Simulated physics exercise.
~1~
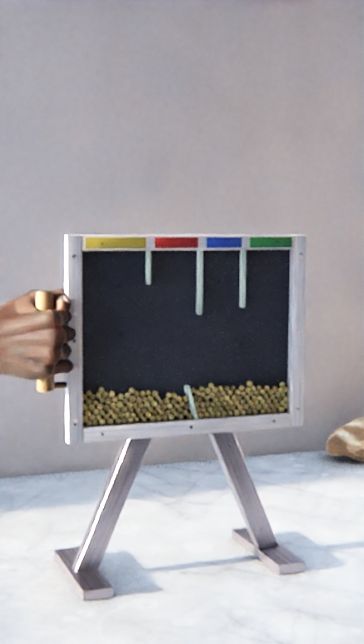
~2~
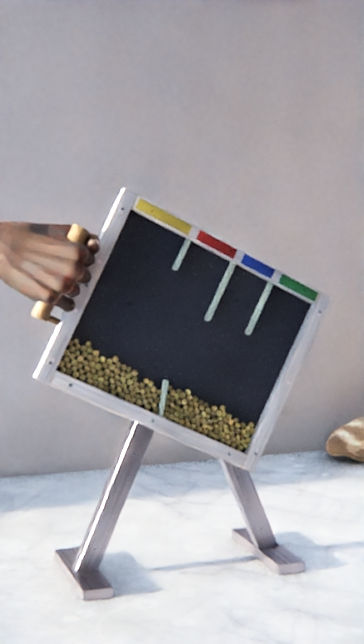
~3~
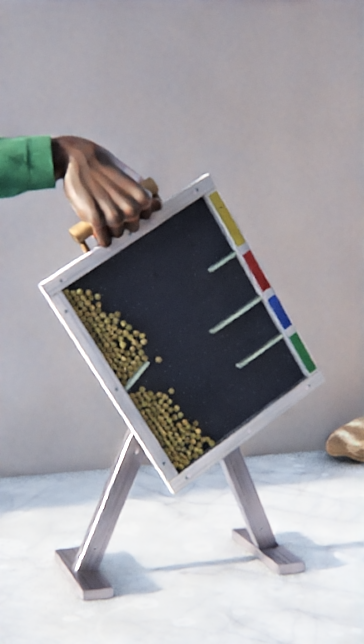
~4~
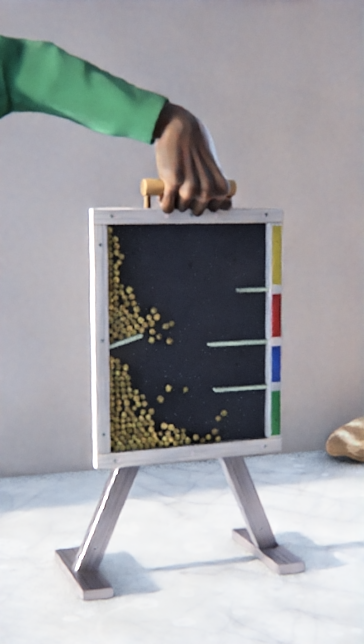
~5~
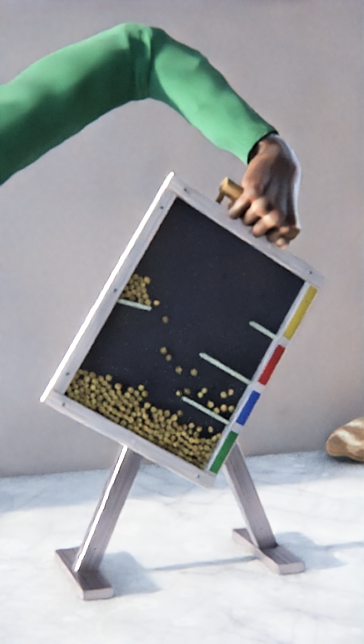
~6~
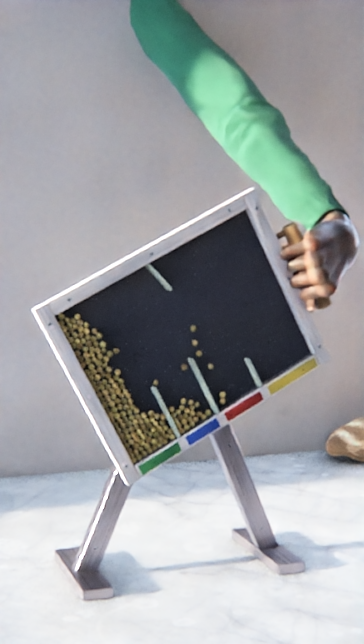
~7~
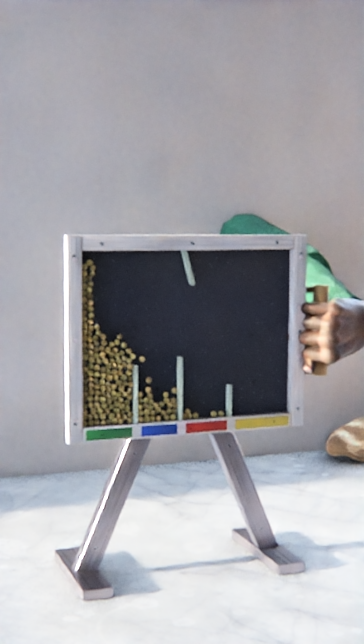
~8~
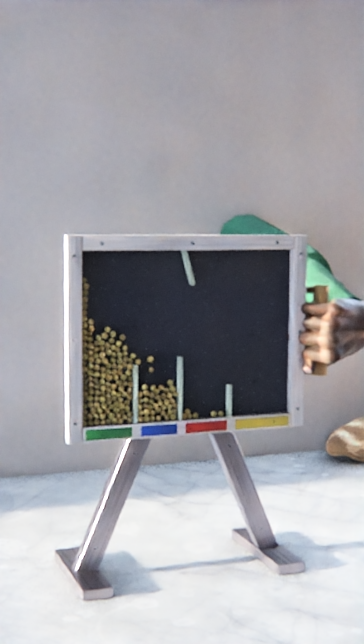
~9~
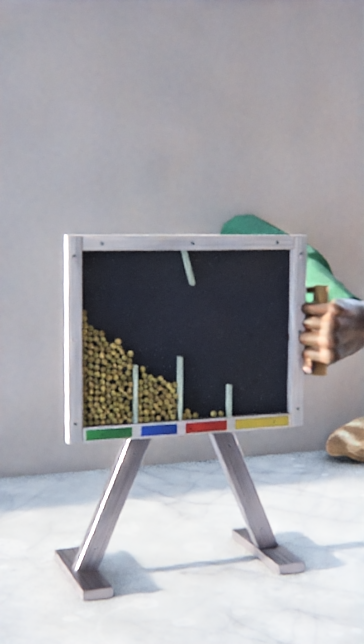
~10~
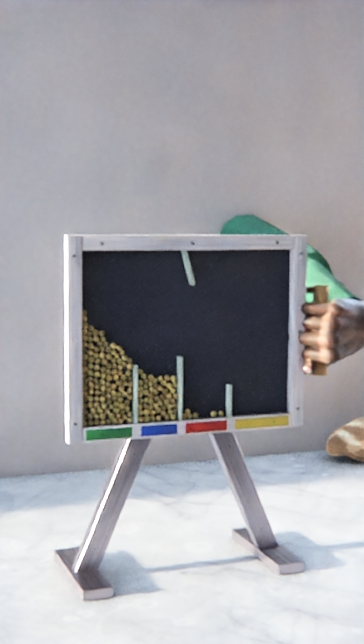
Hand turning a framed dark panel of chickpeas clockwise until upside down, the chickpeas sliding and settling mostly above green and blue.
